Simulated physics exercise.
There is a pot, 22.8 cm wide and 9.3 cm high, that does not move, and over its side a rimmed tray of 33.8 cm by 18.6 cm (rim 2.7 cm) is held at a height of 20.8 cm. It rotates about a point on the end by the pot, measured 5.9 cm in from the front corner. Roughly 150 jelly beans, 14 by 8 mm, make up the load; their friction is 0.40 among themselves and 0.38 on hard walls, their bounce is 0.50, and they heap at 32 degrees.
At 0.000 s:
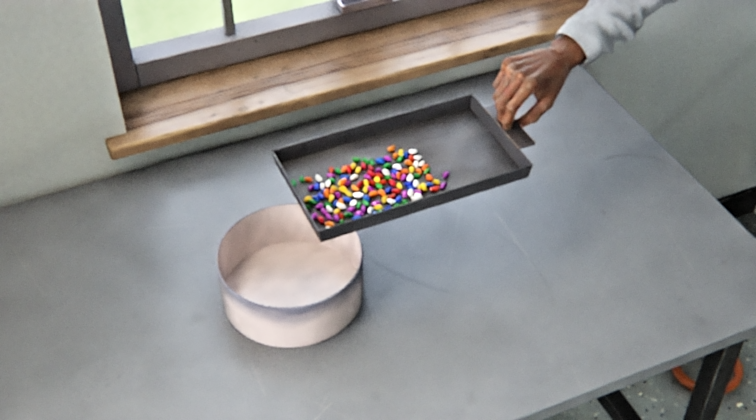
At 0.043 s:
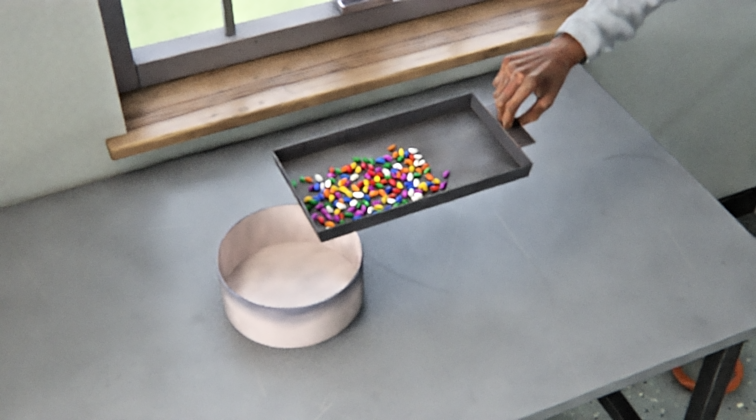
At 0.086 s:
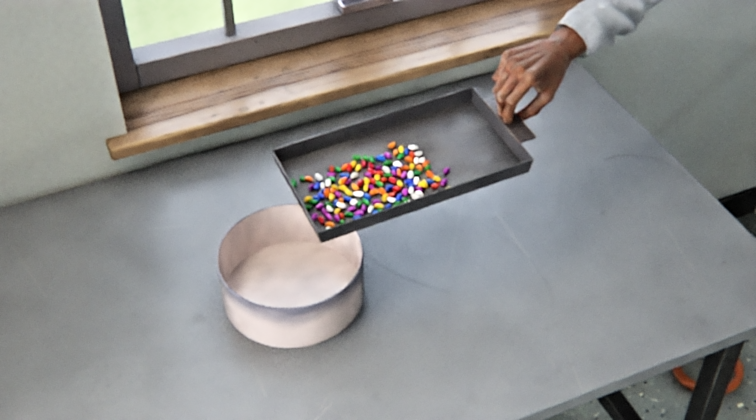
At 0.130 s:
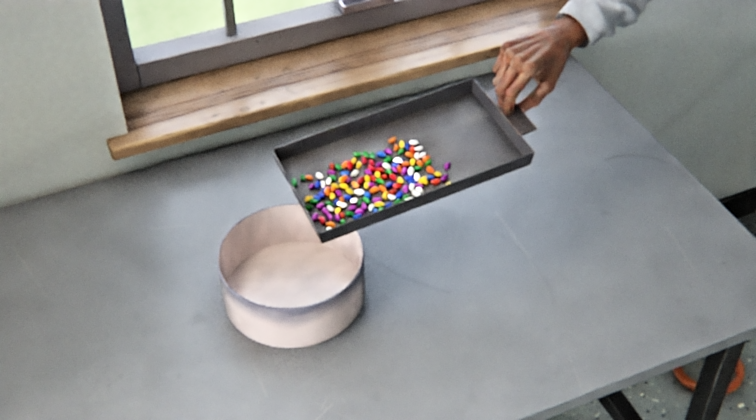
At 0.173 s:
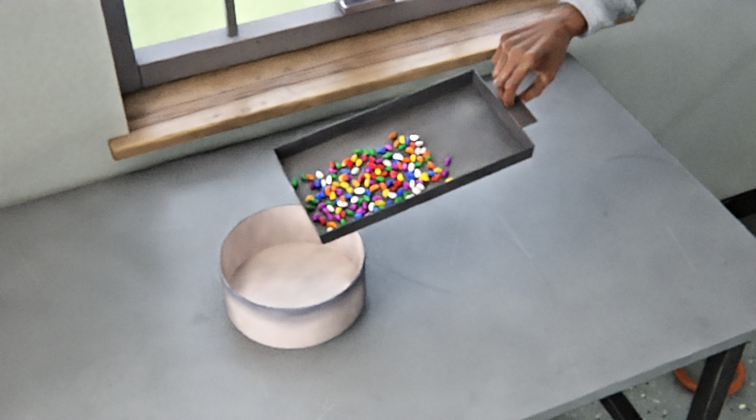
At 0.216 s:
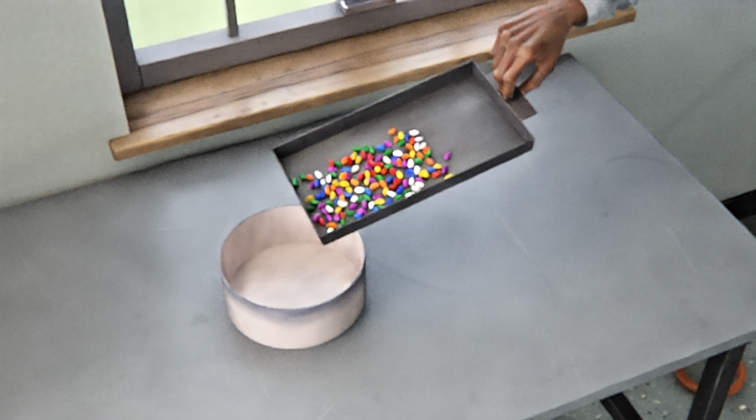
A hand slowly raising the right end of a dark tray of colourful jelly beans beside a pale round pot.
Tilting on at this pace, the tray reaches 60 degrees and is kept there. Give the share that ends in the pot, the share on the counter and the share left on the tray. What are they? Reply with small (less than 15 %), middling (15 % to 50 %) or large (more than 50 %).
Pot - small, counter - small, tray - large.
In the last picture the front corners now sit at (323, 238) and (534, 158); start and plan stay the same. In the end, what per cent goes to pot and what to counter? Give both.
Per cent by place - pot 0, counter 0.
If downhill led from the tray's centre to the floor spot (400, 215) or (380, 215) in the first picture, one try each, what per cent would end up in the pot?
Approximately 0 percent, then 0 percent.
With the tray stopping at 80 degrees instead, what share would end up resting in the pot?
The pot would get around 30 per cent.
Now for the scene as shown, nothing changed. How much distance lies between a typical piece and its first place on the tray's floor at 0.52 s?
Around 3 centimetres.
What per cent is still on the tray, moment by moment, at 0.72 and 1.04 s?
About 100, 100.
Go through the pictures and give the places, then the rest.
The first picture shows tray tilt 0 degrees, front corners at (320, 229) and (529, 164); middle of the pieces at (371, 189); pot at (290, 253).
The second picture shows tray tilt 1 degrees, front corners at (320, 229) and (530, 163); middle of the pieces at (371, 189).
The third picture shows tray tilt 2 degrees, front corners at (320, 230) and (530, 158); middle of the pieces at (371, 187).
The fourth picture shows tray tilt 5 degrees, front corners at (320, 231) and (531, 151), lowest corner left front; middle of the pieces at (372, 185).
The fifth picture shows tray tilt 9 degrees, front corners at (321, 233) and (532, 144), lowest corner left front; middle of the pieces at (372, 183).
The sixth picture shows tray tilt 12 degrees, front corners at (321, 234) and (531, 138), lowest corner left front; middle of the pieces at (372, 181); pot at (292, 254). Its pace works out near 80 degrees a second.
After 0.52 s, tilt 36 degrees; the tray holds 100 %, the pot 0 %.
After 0.72 s, tilt 51 degrees; the tray holds 100 %, the pot 0 %.
After 1.04 s, tilt 60 degrees; the tray holds 100 %, the pot 0 %.
By 1.5 s all is still; pot 0 %, counter 0 %, tray 100 %.
